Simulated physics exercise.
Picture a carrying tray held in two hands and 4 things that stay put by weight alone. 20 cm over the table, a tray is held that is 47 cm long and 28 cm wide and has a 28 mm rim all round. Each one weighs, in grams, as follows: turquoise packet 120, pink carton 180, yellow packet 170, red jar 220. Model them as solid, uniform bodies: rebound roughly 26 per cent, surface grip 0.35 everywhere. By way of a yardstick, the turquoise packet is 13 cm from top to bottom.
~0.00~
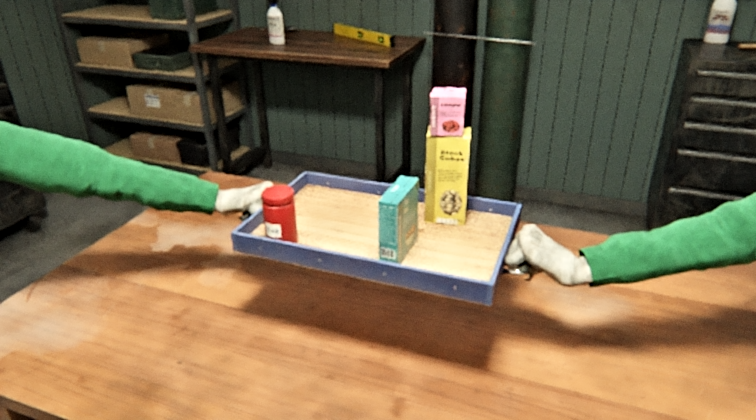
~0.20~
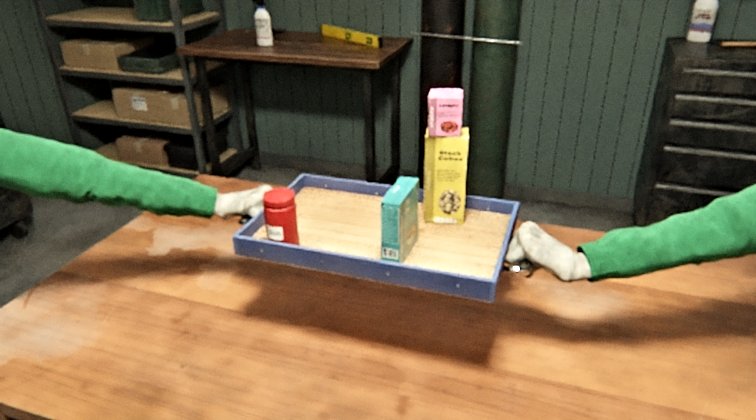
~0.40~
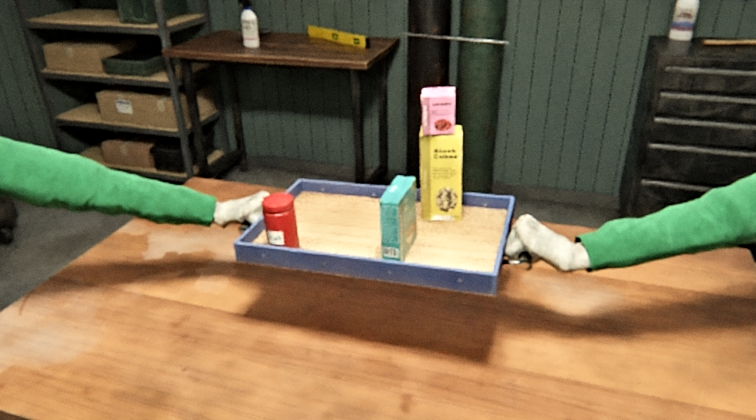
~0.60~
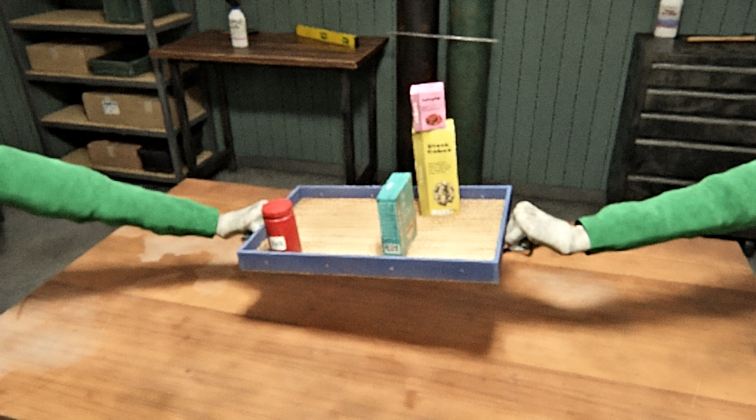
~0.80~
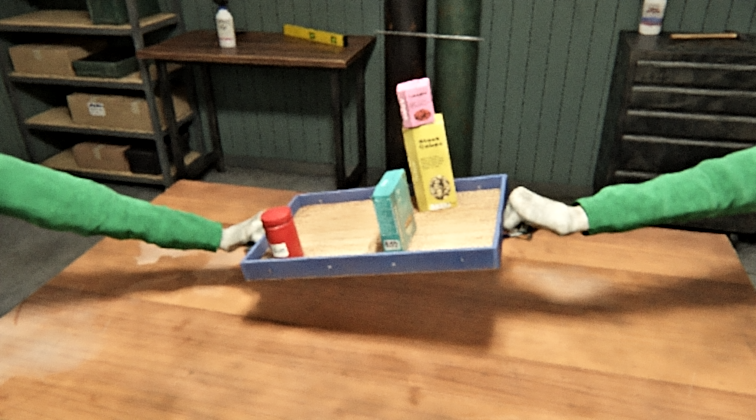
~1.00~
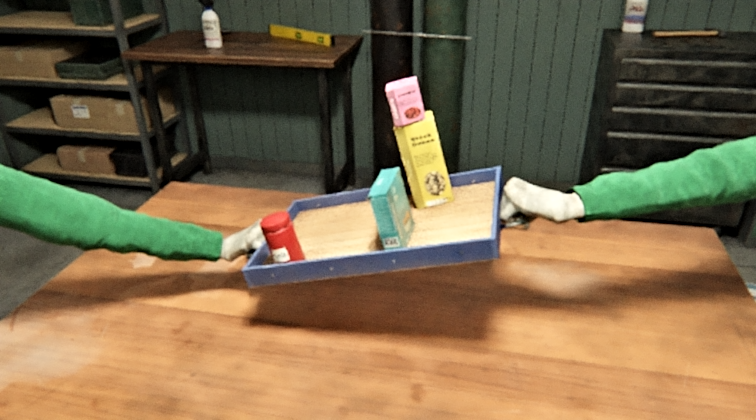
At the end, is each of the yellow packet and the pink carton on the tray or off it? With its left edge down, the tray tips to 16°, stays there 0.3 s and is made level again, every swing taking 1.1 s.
In the end the yellow packet is going to stick around; the pink carton is going to stick around.
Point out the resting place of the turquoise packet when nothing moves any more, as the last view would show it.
I'd put it at around (340, 232).
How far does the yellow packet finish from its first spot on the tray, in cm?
18 cm.
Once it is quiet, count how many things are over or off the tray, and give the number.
Count: 2.
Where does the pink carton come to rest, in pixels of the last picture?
End position: Roughly (288, 198).
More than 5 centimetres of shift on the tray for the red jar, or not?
In the end the red jar remains stationary.
After 1.40 s, tilt 16°, left edge down; pink carton 33° off its base near (346, 126); yellow packet 33° off its base near (396, 164).
After 1.50 s, tilt 16°, left edge down; pink carton 63° off its base near (311, 174); yellow packet 68° off its base near (374, 182); turquoise packet 6° off its base.
After 1.70 s, tilt 15°, left edge down; yellow packet on its side near (352, 202); pink carton 28° off its base near (286, 215); turquoise packet 50° off its base.
After 2.20 s, tilt 4°, left edge down; yellow packet on its side near (353, 197); pink carton moved 36 cm near (288, 204); turquoise packet on its side.
In the end (5.0 s), toppled on the tray, turquoise packet and yellow packet; not toppled but over 5 cm from the start, pink carton; red jar under 5 cm from the start. At the end, from the last picture's camera, yellow packet near (355, 195), pink carton near (288, 198).
